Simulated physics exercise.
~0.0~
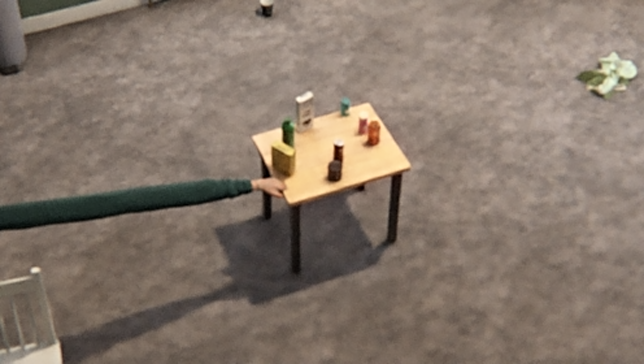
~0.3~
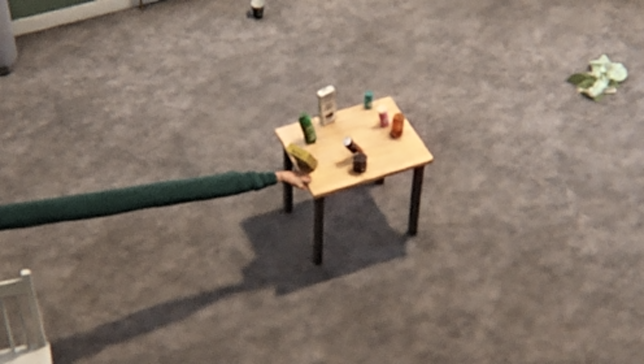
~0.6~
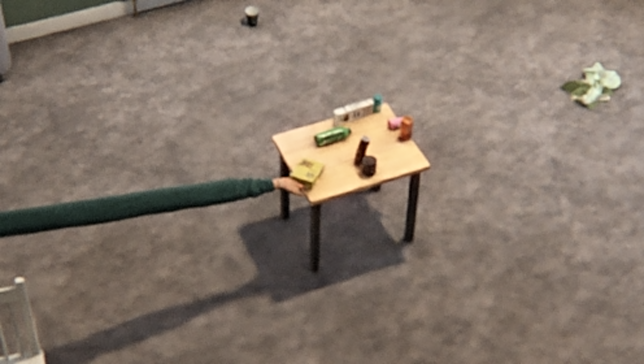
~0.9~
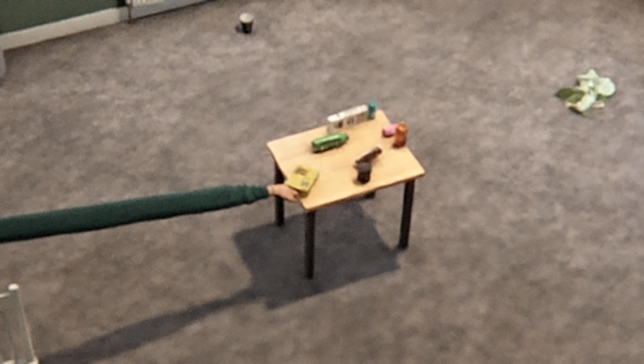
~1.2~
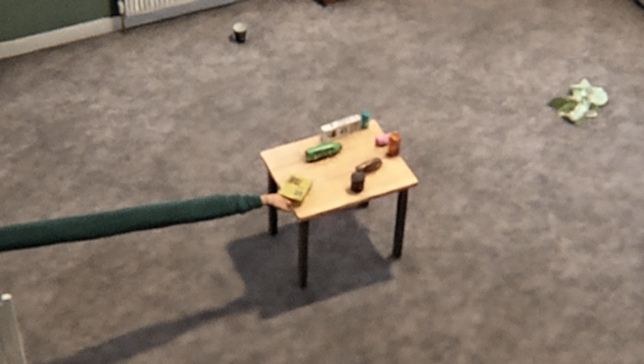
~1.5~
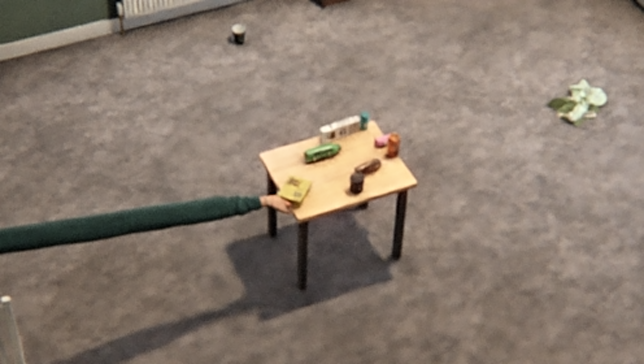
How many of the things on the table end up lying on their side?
Five of them end up on their side, namely the yellow packet, the white packet, the green bottle, the brown can and the pink shaker.
